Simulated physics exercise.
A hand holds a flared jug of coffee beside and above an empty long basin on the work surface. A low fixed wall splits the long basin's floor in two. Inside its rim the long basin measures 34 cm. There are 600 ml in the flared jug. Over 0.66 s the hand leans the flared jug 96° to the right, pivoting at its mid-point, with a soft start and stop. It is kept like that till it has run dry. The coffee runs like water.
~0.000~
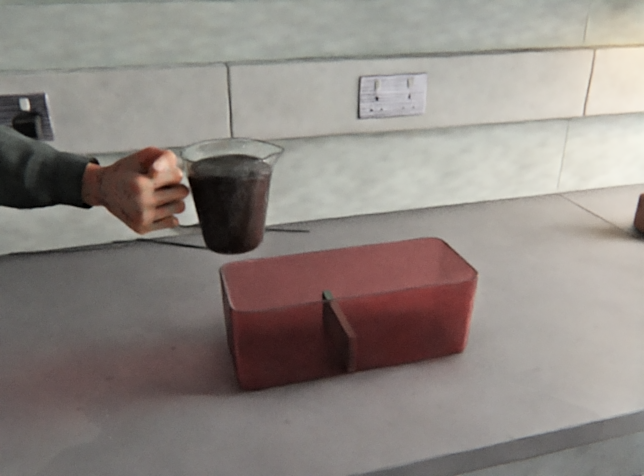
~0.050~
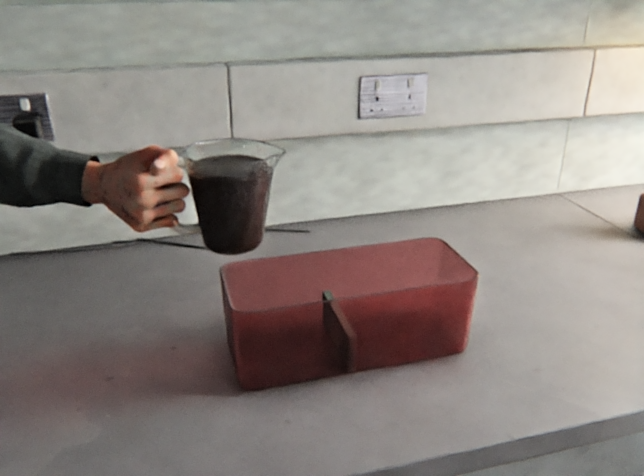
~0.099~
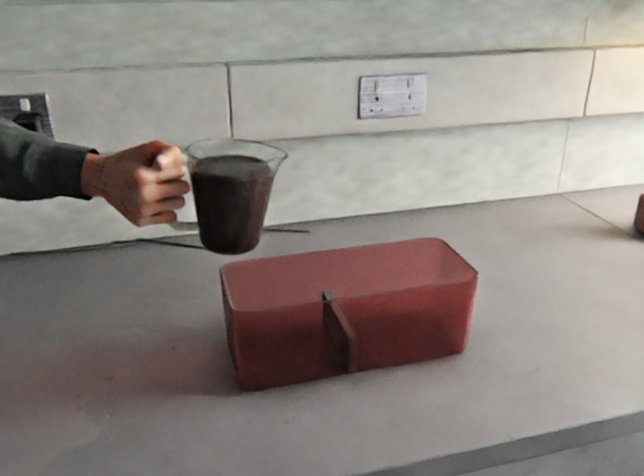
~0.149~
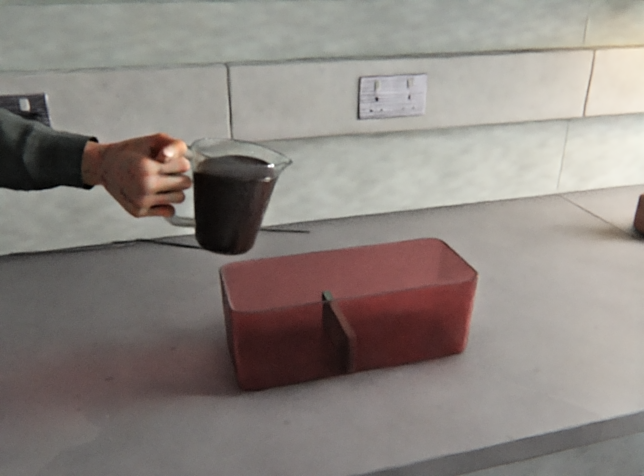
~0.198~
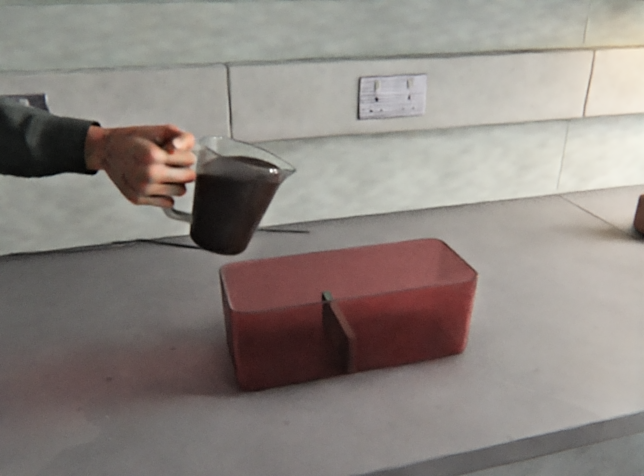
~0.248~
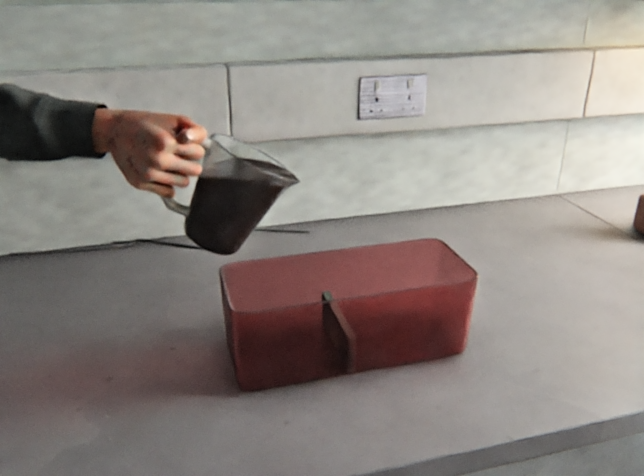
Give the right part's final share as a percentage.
The far part has some 38 per cent.
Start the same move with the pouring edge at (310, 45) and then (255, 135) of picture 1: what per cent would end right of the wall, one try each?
First 90, then 5 per cent.
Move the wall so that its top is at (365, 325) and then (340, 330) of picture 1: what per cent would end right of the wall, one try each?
First 10, then 50 per cent.
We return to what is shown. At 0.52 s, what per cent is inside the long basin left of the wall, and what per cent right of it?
Left about 5, right about 14.
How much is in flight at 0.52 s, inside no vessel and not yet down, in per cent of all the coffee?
About 24 per cent.
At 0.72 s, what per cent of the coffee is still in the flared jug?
About 18 per cent.
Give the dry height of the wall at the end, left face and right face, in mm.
Some 40 mm on the left and 48 mm on the right.
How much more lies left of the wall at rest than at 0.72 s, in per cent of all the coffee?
About 24 per cent.
After 0.52 s the tilt is 86° and 58 per cent is still to pour, 5 is left of the wall and 13 right of it.
After 0.72 s the tilt is 96° and 18 per cent is still to pour, 37 is left of the wall and 30 right of it.
After 0.93 s the tilt is 96° and 3 per cent is still to pour, 55 is left of the wall and 38 right of it.
After 1.16 s the tilt is 96° and 0 per cent is still to pour, 60 is left of the wall and 38 right of it.
In the end 61 per cent lies left of the wall, 38 right of it and 1 outside.
